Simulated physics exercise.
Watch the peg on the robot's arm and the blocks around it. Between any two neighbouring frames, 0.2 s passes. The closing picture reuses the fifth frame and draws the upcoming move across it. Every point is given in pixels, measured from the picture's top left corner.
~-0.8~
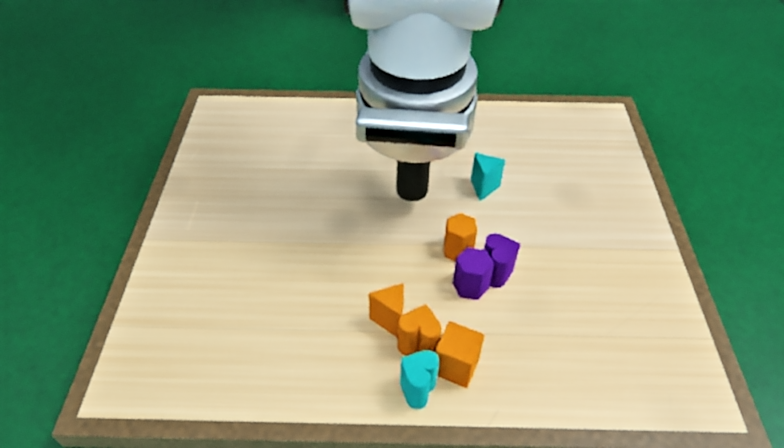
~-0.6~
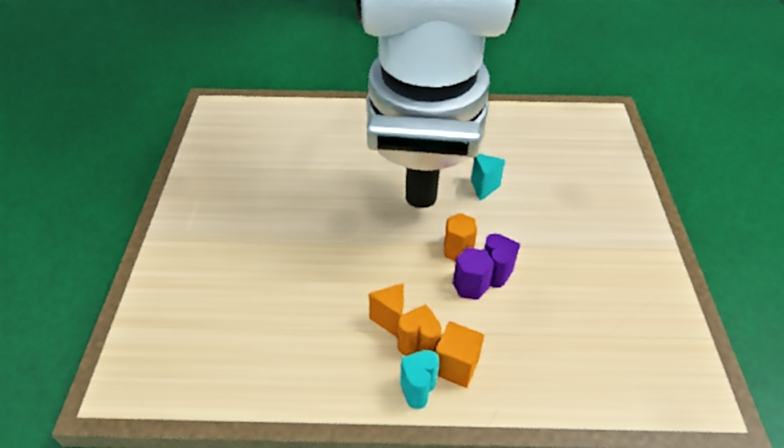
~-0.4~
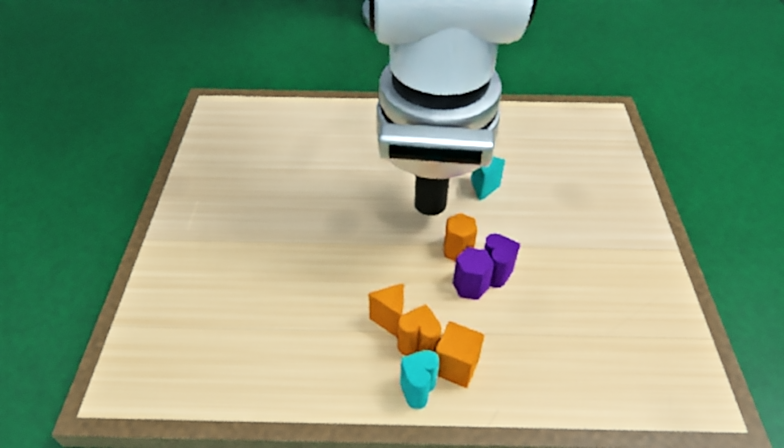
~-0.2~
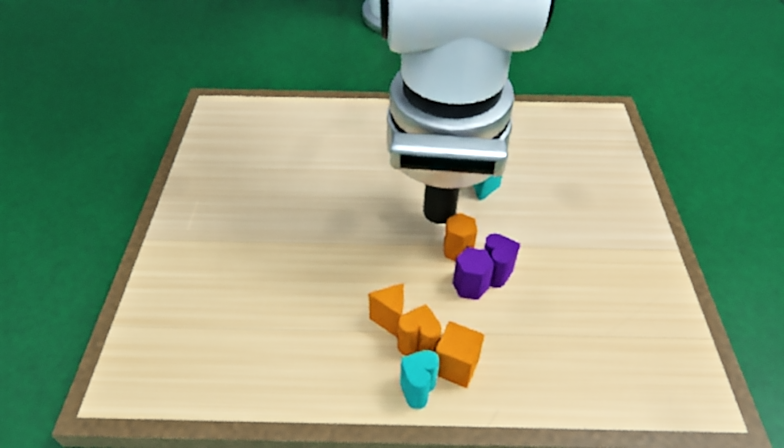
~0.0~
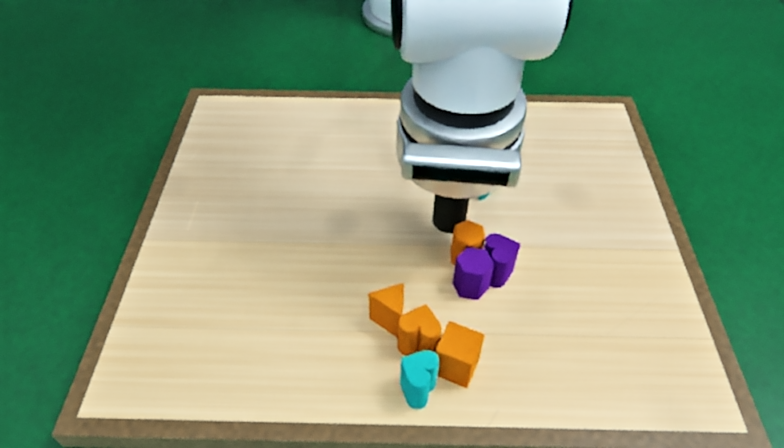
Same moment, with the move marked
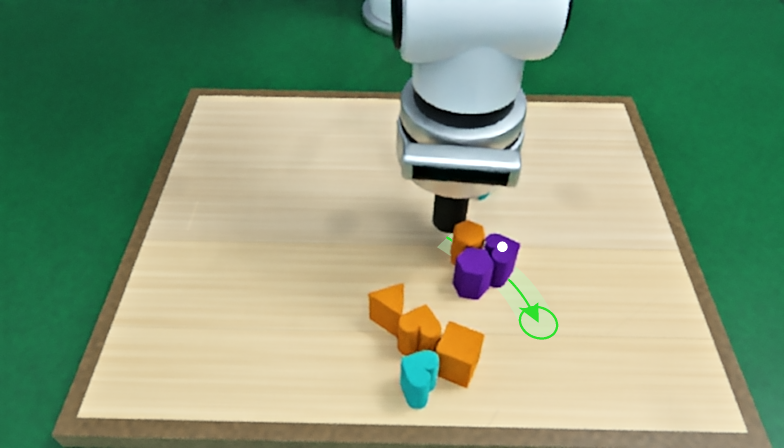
At first, a robot arm holds its black peg over a wooden board, above and left of an orange six-sided block beside two purple ones. The peg moves steadily down and to the right, the arm covering the turquoise three-sided block, and nudges the orange block slightly rightward.
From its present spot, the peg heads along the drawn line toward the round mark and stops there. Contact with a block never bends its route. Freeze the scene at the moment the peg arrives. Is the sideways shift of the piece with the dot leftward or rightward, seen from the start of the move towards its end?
Facing from start to end, it shifts left.
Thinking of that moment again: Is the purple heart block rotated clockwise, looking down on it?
I believe not.
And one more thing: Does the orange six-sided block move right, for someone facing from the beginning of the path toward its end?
It seems so.
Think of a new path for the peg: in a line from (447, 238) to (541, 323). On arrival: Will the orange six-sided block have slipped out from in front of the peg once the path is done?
I expect not.
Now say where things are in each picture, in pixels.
In the first frame, peg tip at (412, 190); block tops, orange six-sided block at (462, 224); purple six-sided block at (475, 260); turquoise three-sided block at (489, 161); purple heart block at (502, 247).
In the second frame, peg at (421, 197); blocks unchanged.
In the third frame, peg at (430, 204); blocks unchanged.
In the fourth frame, peg at (440, 212); blocks unchanged.
In the fifth frame, peg at (449, 221); orange six-sided block at (470, 231); purple six-sided block at (475, 260); turquoise three-sided block hidden; purple heart block at (502, 247).
Path on the board, from (447, 238) through (482, 259) and (515, 286) to (538, 322); the dot is on the purple heart block.
The first path, step by step. One third of the way, peg at (485, 243); orange six-sided block at (507, 255); purple six-sided block at (480, 270), turned 25° clockwise; purple heart block at (537, 258), turned 20° clockwise.
Two thirds of the way, peg at (520, 271); orange six-sided block at (534, 288), turned 25° clockwise; purple six-sided block at (481, 271), turned 30° clockwise; purple heart block at (561, 272), turned 35° anticlockwise.
At the end, peg at (544, 307); orange six-sided block at (559, 328), turned 30° clockwise; purple six-sided block at (481, 271), turned 30° clockwise; turquoise three-sided block in place; purple heart block at (581, 288), turned 110° anticlockwise.
